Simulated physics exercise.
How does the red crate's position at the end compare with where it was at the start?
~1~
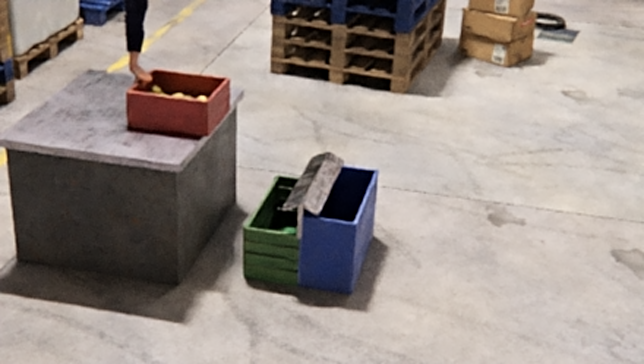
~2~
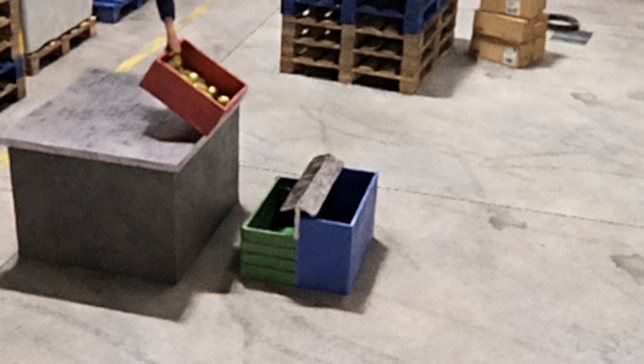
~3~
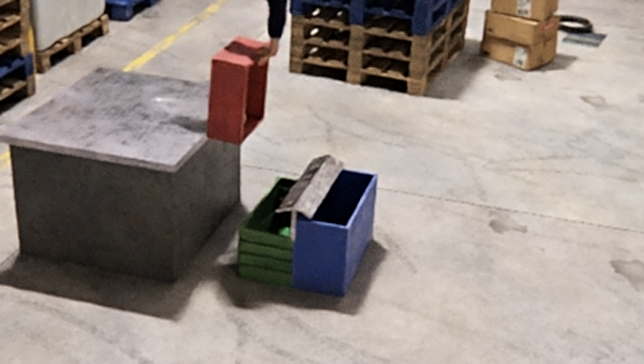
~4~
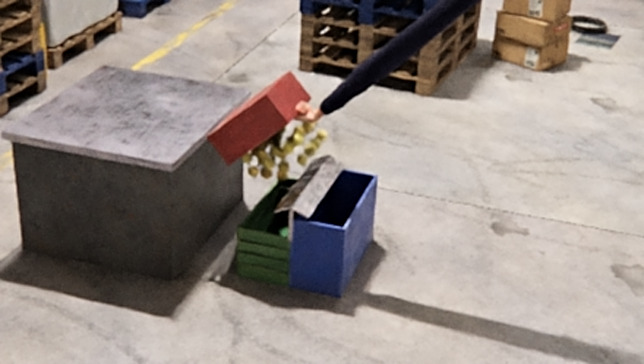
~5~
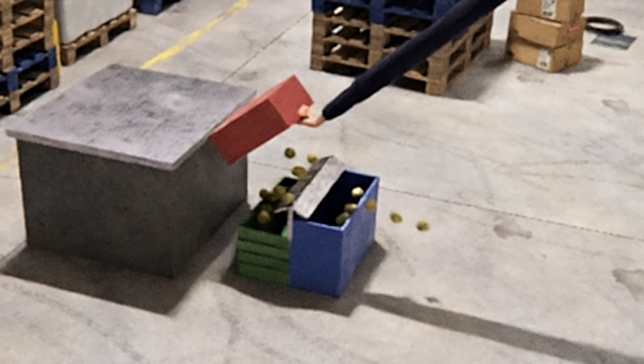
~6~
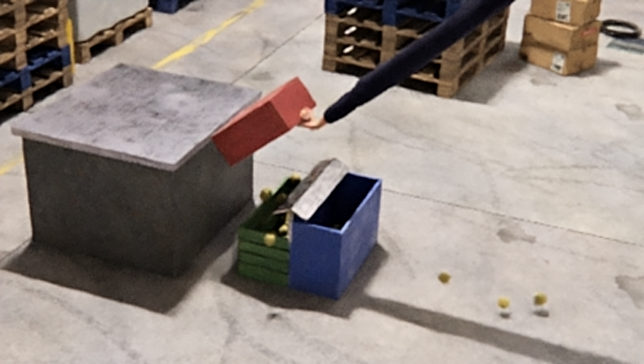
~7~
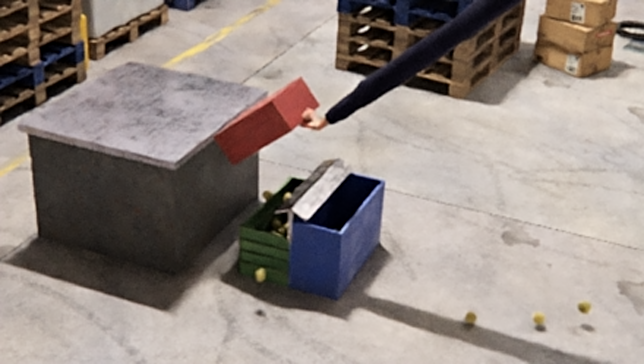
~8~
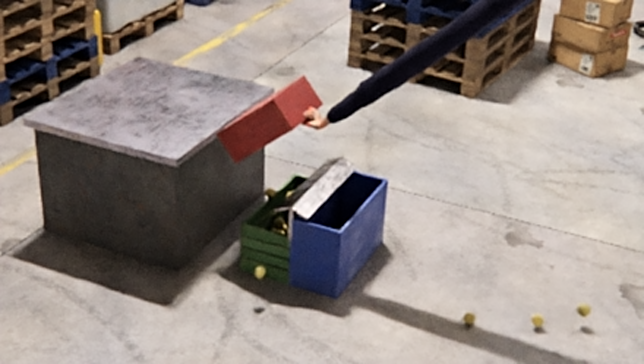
At the start the red crate sits upright on top of the grey bench. By the end it is farther right and a little lower, held tipped over by a hand at the bench's edge, above the green bin.
In a warehouse, a worker tips apples from a red crate into two bins, spilling some.
